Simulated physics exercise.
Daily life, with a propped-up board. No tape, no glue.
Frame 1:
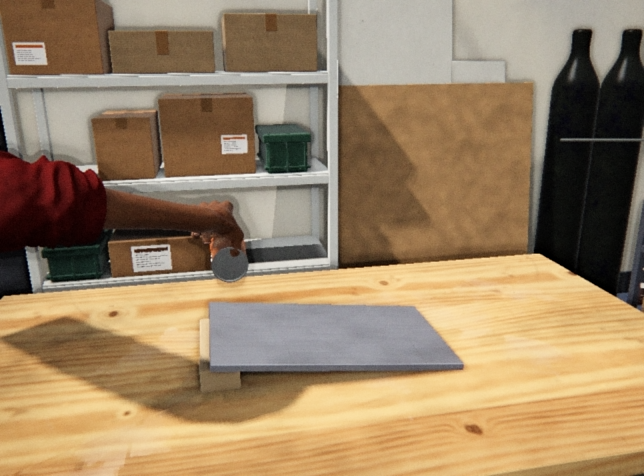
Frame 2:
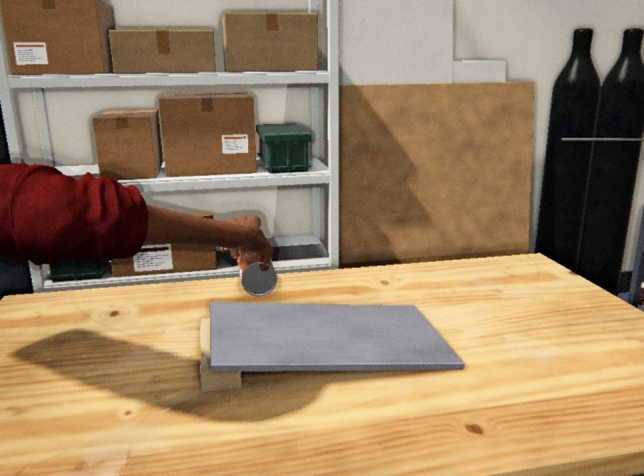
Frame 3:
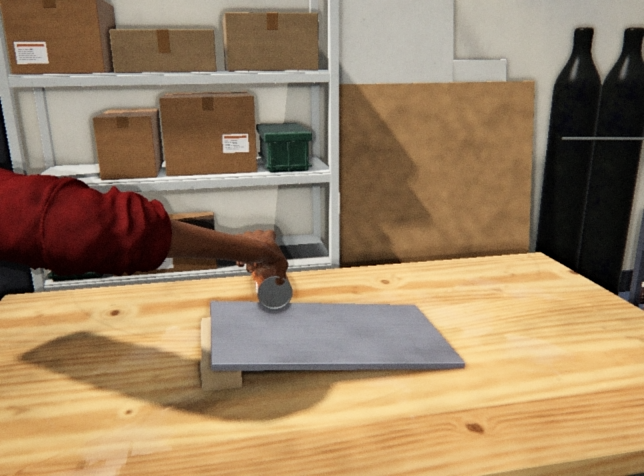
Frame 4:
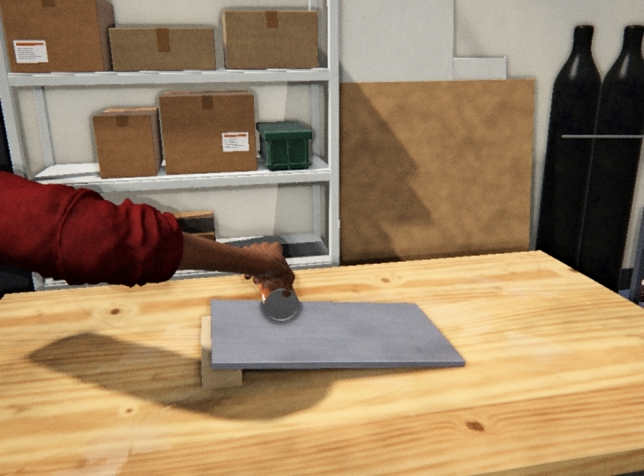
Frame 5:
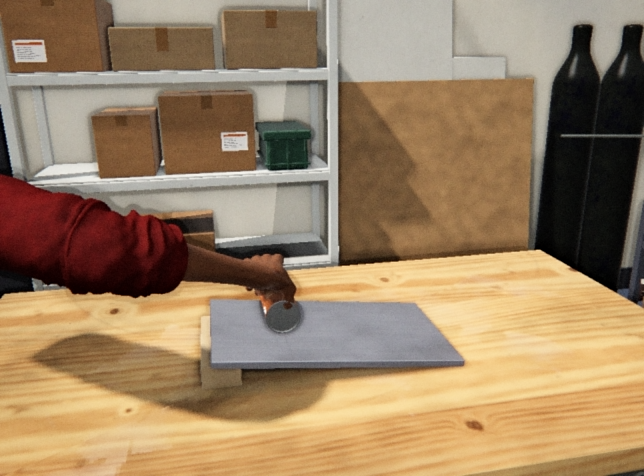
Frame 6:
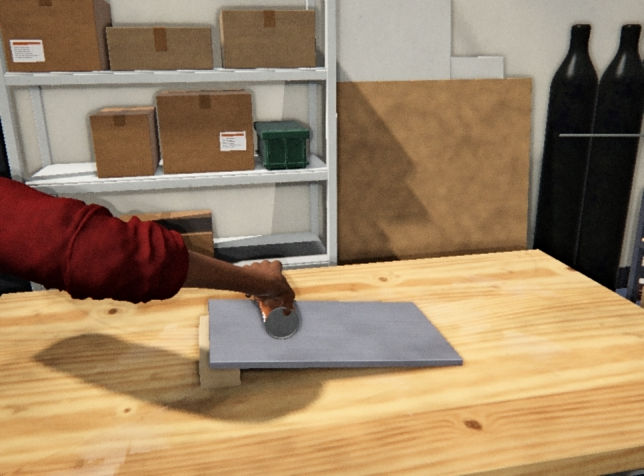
An arm in a red sleeve reached in from the left and lowered an orange tin onto a gray board propped up on a wooden table, keeping a hand on it.
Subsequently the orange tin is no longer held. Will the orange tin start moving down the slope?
Yes. I'd say it starts moving once the hand's gone.
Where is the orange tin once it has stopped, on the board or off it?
In the end it goes over the edge.
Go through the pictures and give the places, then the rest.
The first frame shows coming down; orange tin (229, 255).
The second frame shows coming down; orange tin (257, 269).
The third frame shows coming down; orange tin (272, 282).
The fourth frame shows coming down; orange tin (278, 294).
The fifth frame shows coming down; orange tin (279, 305).
The sixth frame shows in place under the hand; orange tin (279, 311).
Then, 0.90 s after the last picture, orange tin rolled well along near (374, 312).
Then, 1.50 s after the last picture, orange tin now off the board.
Then, 2.00 s after the last picture, things are still on the move.
Then, 2.40 s after the last picture, as before.
By the end, off the board, orange tin. The orange tin goes downhill.
